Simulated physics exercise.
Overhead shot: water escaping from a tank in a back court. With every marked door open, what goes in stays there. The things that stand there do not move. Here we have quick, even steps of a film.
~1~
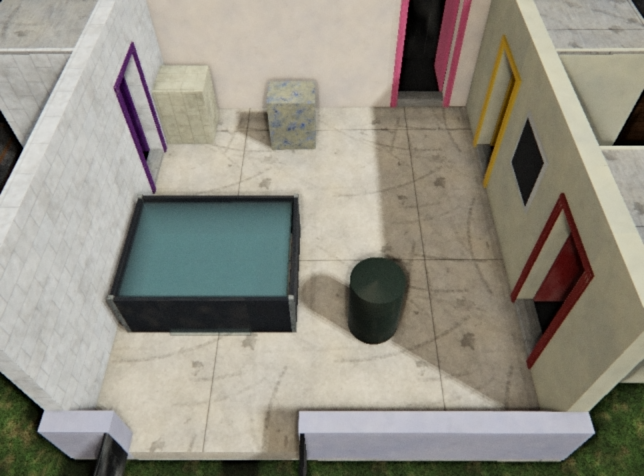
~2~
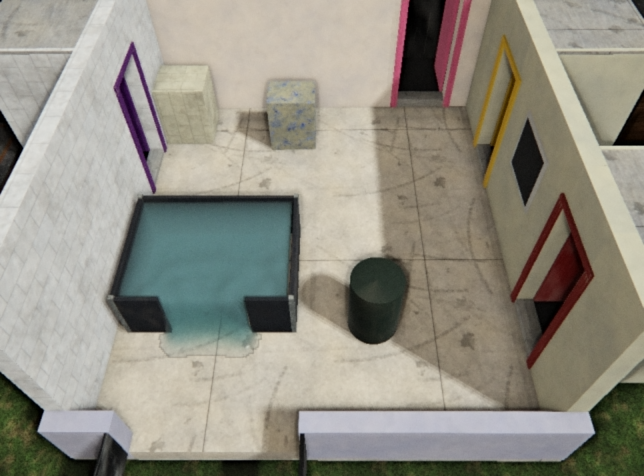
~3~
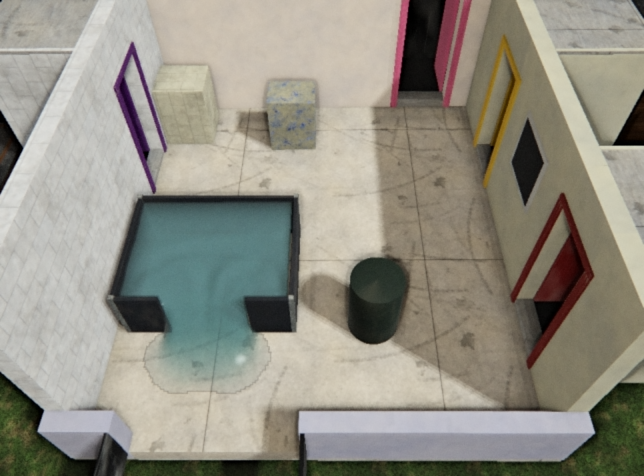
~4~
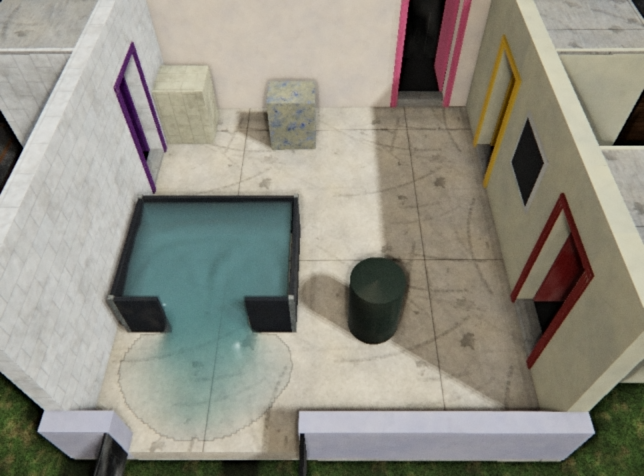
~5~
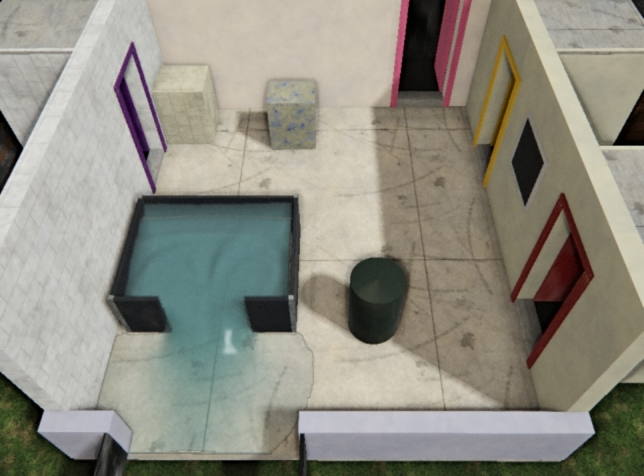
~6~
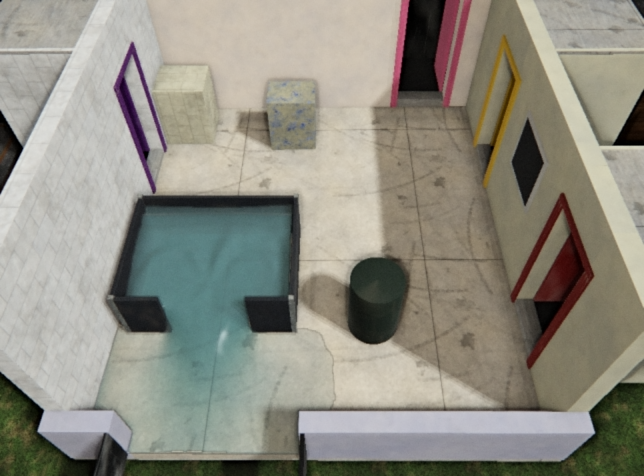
At the start, still blue-green water fills a dark-walled tank in a walled court, near a dark green cylinder and two blocks. A gap then appears in the tank's front side, and water pours out, spreading forward in a rounded sheet across the pale floor and reaching the opening in the low front wall.
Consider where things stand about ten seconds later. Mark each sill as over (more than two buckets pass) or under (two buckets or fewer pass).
The yellow door is under, the purple door is under, the red door is under, the pink door is under.
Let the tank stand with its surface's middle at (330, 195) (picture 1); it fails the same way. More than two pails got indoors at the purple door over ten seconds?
The purple door falls short.
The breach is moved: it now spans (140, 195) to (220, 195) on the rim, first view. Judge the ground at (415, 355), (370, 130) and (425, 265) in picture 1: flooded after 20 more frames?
The first spot is spared, the second soaked and the third spared.
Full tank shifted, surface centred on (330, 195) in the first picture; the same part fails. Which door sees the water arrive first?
The door marked red, that's the one.
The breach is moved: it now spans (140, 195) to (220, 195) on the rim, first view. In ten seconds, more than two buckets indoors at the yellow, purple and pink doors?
Here's how it turns out: The yellow door surpasses the limit, the purple door surpasses the limit, and the pink door fails to reach the limit.
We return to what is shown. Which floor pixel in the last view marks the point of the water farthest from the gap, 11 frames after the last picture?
Estimated pixel: (541, 432).
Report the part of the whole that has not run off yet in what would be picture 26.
Near 54 percent, give or take.
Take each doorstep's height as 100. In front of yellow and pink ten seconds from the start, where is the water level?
In order: Roughly 10 and 0 in a hundred.
A moment on, water covers 15 % of the floor; the yellow door not reached, the purple door not reached, the red door not reached, the pink door not reached.
Next, water covers 20 % of the floor; the yellow door not reached, the purple door not reached, the red door not reached, the pink door not reached.
Then, water covers 25 % of the floor; the yellow door not reached, the purple door wet at the sill, nothing in, the red door wet at the sill, nothing in, the pink door not reached.
Later, water covers 35 % of the floor; the yellow door not reached, the purple door wet at the sill, nothing in, the red door wet at the sill, nothing in, the pink door not reached.
In the end, water covers 35 % of the floor; the yellow door not reached, the purple door wet at the sill, nothing in, the red door wet at the sill, nothing in, the pink door not reached.
